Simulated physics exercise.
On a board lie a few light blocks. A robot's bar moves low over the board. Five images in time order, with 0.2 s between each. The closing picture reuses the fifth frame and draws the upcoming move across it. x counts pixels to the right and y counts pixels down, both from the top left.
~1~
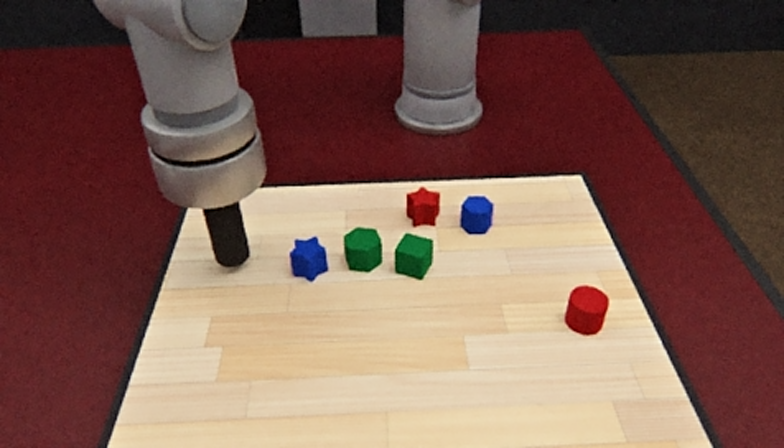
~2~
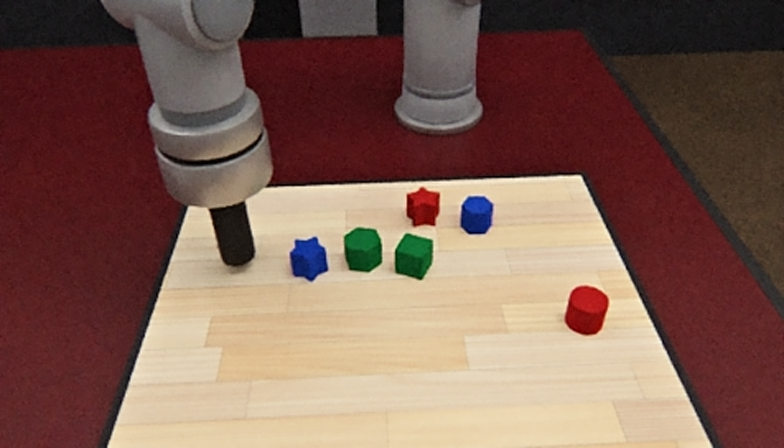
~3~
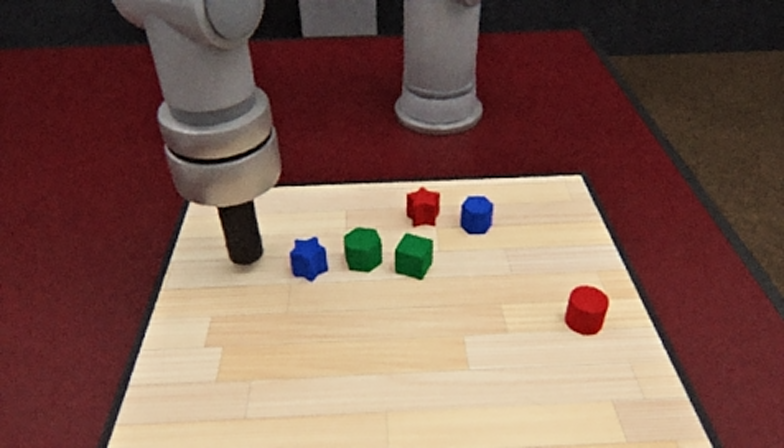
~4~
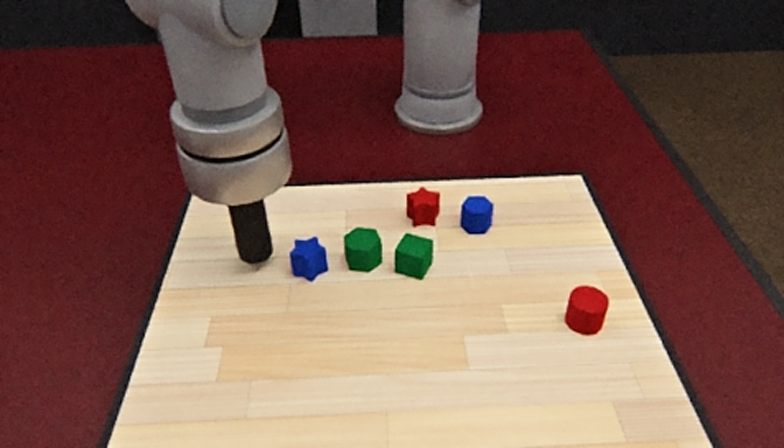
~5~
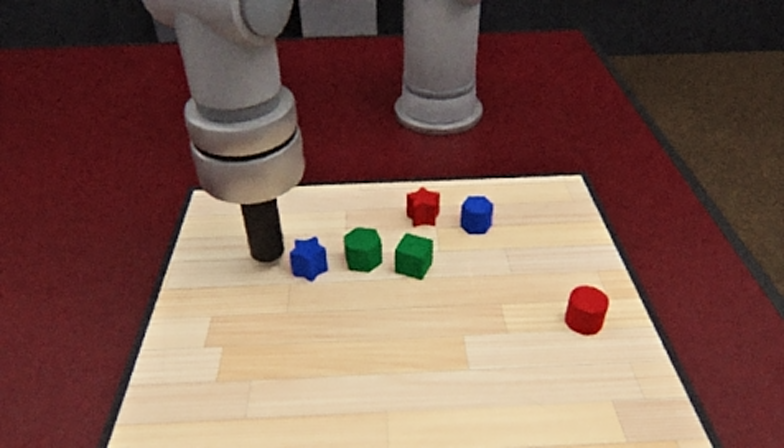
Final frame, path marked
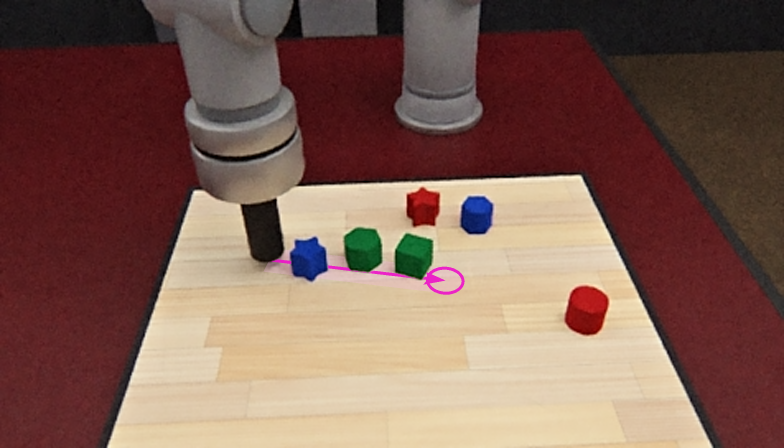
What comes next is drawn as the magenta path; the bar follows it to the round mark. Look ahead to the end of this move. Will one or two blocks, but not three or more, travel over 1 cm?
I believe not.
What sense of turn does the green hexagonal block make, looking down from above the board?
Looking down, my answer is that the green hexagonal block rotates anticlockwise.
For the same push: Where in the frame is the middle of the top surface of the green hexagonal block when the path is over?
About (406, 229).
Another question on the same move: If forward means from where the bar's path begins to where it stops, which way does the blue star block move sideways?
Over to the right.
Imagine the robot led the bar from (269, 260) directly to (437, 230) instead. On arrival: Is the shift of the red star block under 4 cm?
Going by the path, yes.
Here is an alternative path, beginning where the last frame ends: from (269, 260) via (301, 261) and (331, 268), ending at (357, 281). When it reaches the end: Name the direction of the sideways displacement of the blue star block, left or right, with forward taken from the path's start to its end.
Pushed right.
The line goes in a line from (269, 260) to (445, 280).
On the path given first. One third of the way, bar (326, 259); blue star block (351, 255), turned 25° clockwise; green hexagonal block (376, 237), turned 30° anticlockwise.
Two thirds of the way, bar (385, 266); blue star block (394, 272), turned 65° clockwise; green hexagonal block (402, 231), turned 95° anticlockwise; green square (430, 245), turned 15° clockwise.
At the end, bar (446, 272); blue star block (401, 276), turned 100° clockwise; green hexagonal block (406, 229), turned 110° anticlockwise; green square (456, 237).
